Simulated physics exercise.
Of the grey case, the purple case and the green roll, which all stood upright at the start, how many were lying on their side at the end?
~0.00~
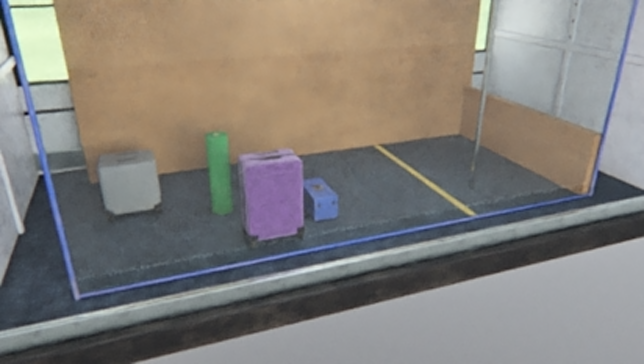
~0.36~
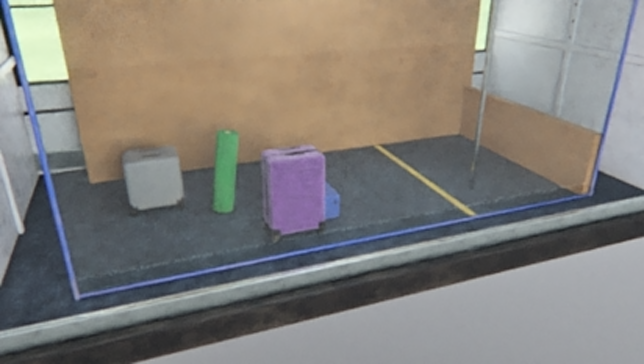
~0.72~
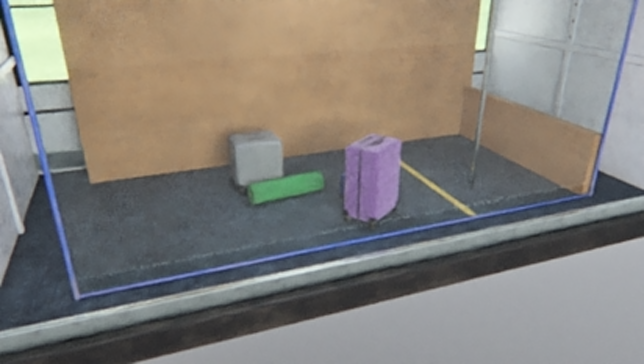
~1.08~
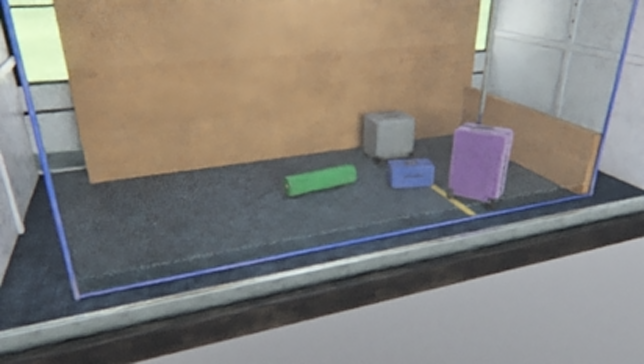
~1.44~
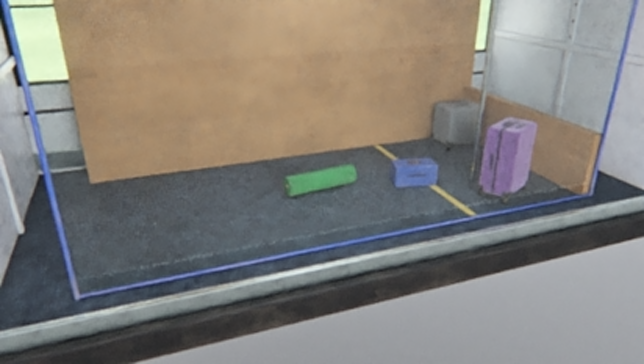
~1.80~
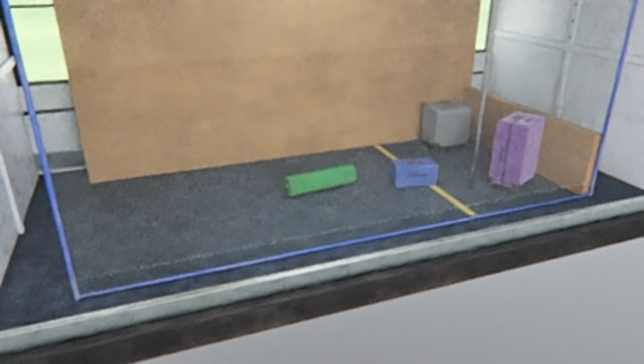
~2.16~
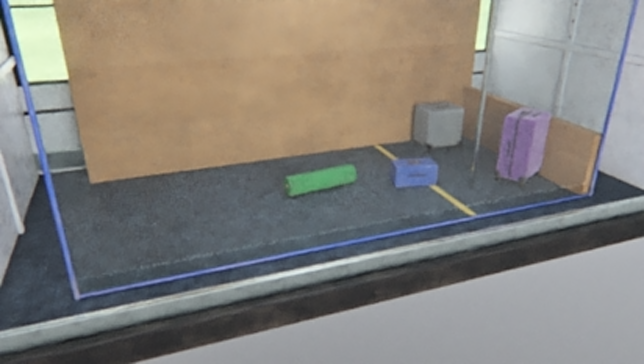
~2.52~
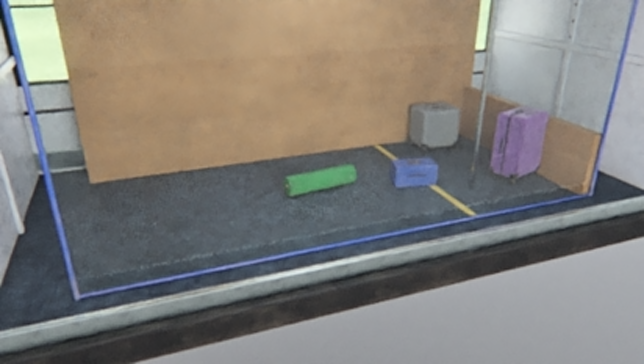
Only one of them was lying on its side at the end, the green roll. The grey case and the purple case were still upright.
